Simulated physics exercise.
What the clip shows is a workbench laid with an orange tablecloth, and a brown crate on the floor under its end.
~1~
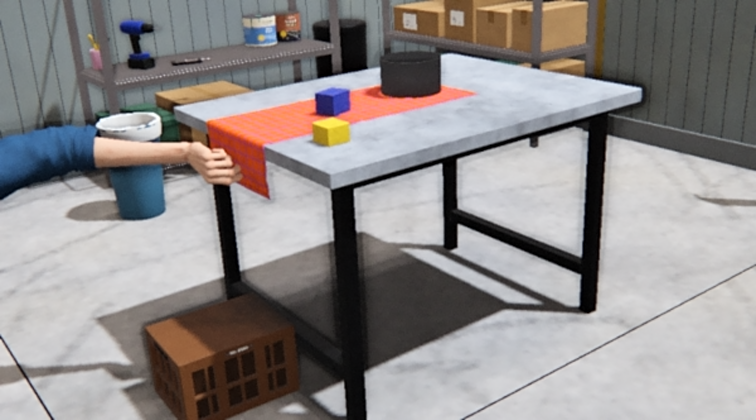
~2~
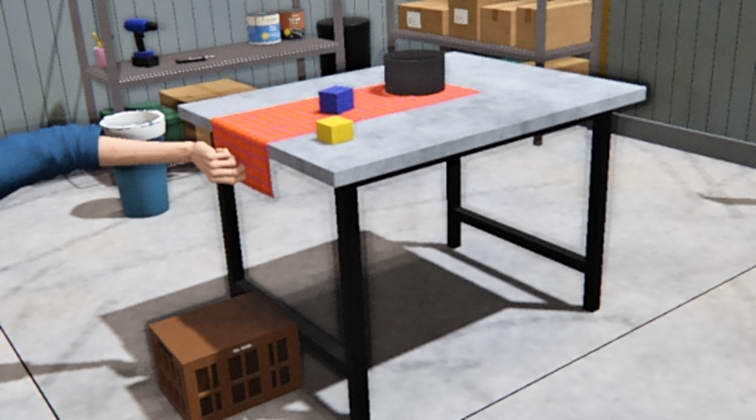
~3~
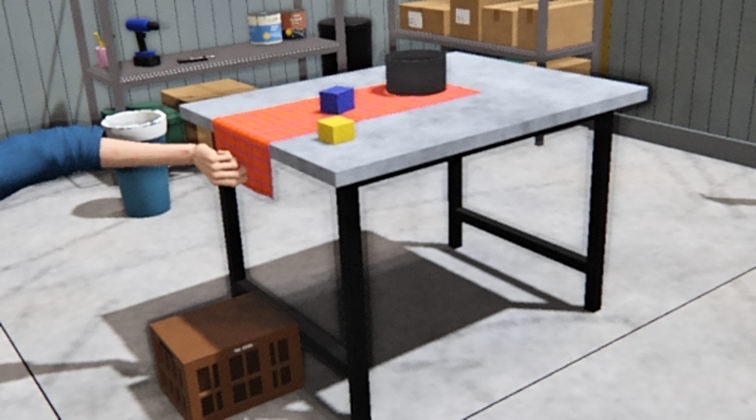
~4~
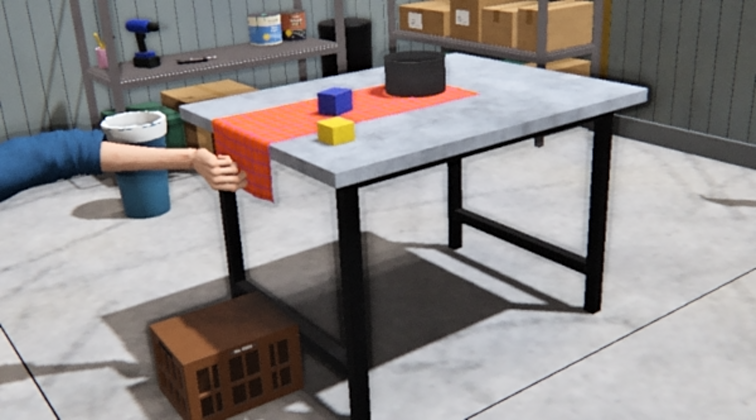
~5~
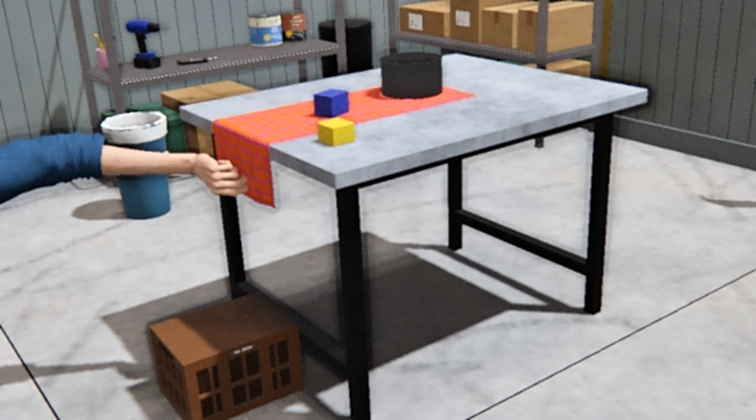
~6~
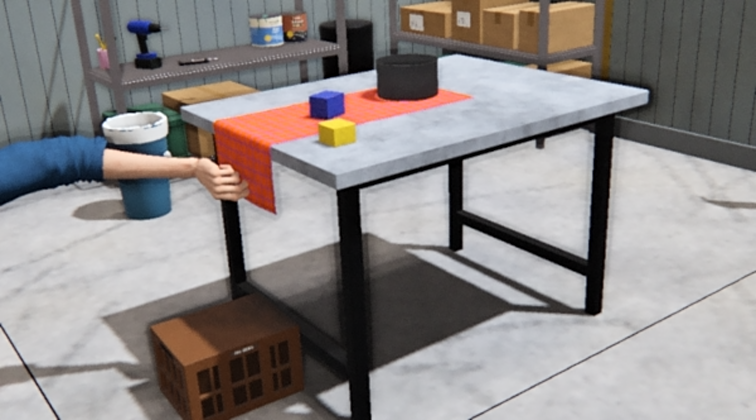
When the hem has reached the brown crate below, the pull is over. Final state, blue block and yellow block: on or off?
Blue block - off; yellow block - on.
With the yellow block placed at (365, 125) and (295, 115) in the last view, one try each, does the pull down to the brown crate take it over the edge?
It stays up top in the first case and leaves the surface in the second.
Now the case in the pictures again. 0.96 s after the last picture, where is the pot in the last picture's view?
By then it is at (357, 87).
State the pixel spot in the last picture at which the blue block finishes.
I'd put its resting spot close to pixel (222, 296).
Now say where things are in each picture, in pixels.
The first picture shows tablecloth end (270, 200); blue block (332, 91); yellow block (330, 123); pot (410, 57); top of the crate (211, 341).
The second picture shows tablecloth end (275, 198), far hem (483, 93); yellow block (334, 121); yellow block stands beside the cloth.
The third picture shows tablecloth end (274, 200); blue block (336, 89).
The fourth picture shows tablecloth end (274, 204), far hem (481, 95); yellow block (335, 122).
The fifth picture shows tablecloth end (275, 209); blue block (331, 92).
The sixth picture shows tablecloth end (277, 215), far hem (475, 98); blue block (326, 94); yellow block (336, 123); top of the crate (216, 341).
Then, 0.36 s on from there, hem going down; blue block carried along near (305, 110); yellow block in place.
Then, 0.96 s on from there, hem going down; blue block carried along near (269, 117); yellow block in place.
Then, 1.60 s on from there, hem going down; blue block down below near (222, 279); yellow block in place.
In the end, hem on the crate; blue block down below near (222, 296); yellow block in place. The blue block goes over the edge and the yellow block keeps clear of the edge.
